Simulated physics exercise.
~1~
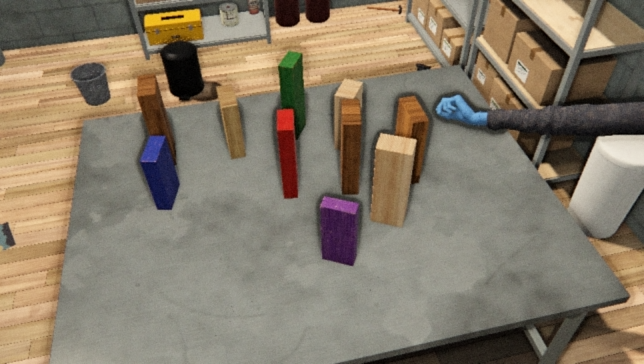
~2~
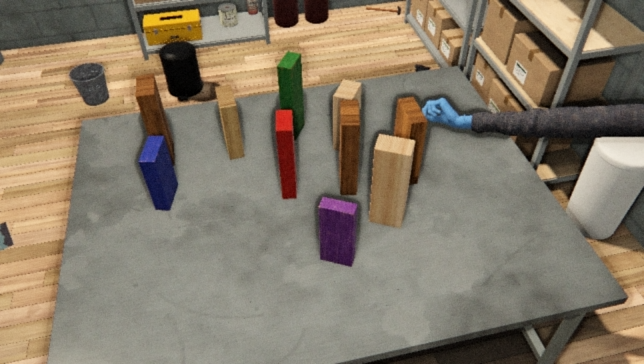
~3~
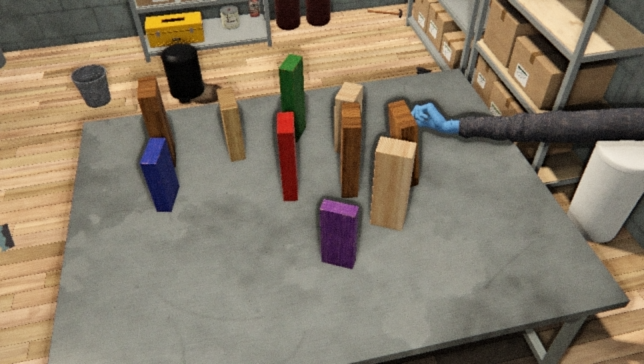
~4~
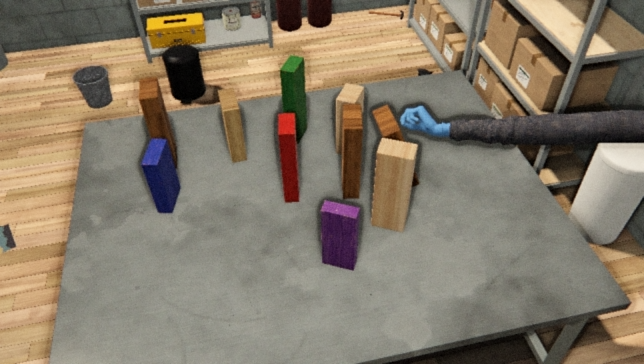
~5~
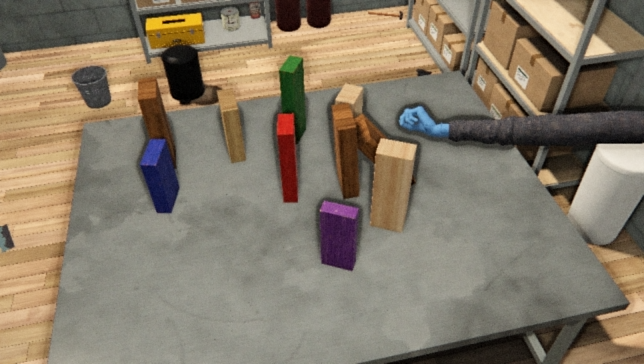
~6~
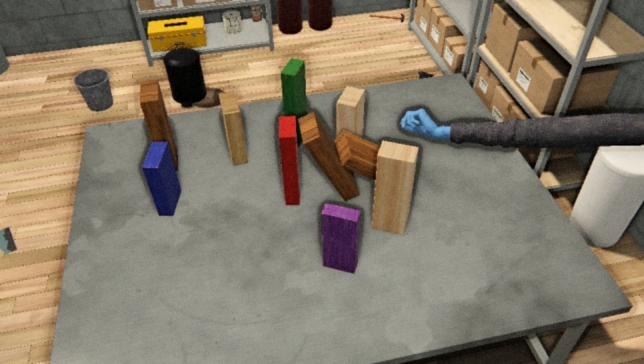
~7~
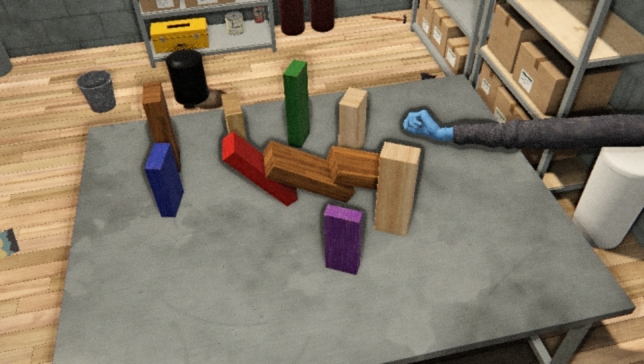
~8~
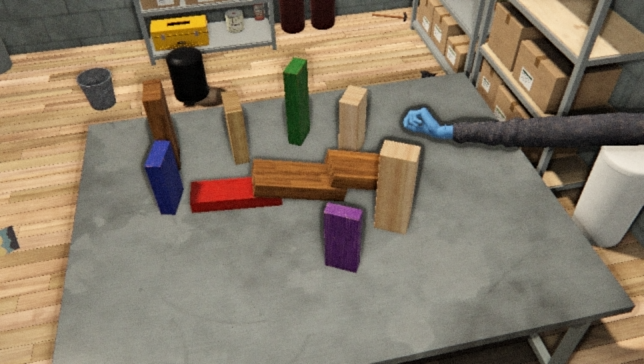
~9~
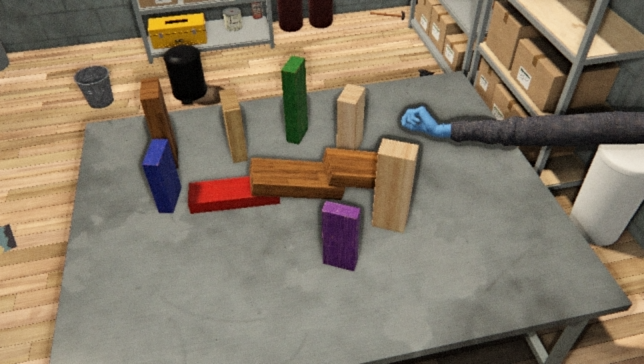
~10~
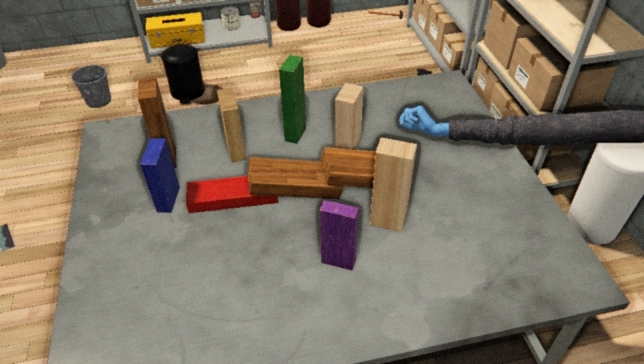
In this clip, a blue-gloved hand pushes over a brown wooden block on a table of upright blocks, and it falls left into another brown block, which topples the red one. The three end up lying down, while the blue, green, purple and remaining wooden blocks stay standing.
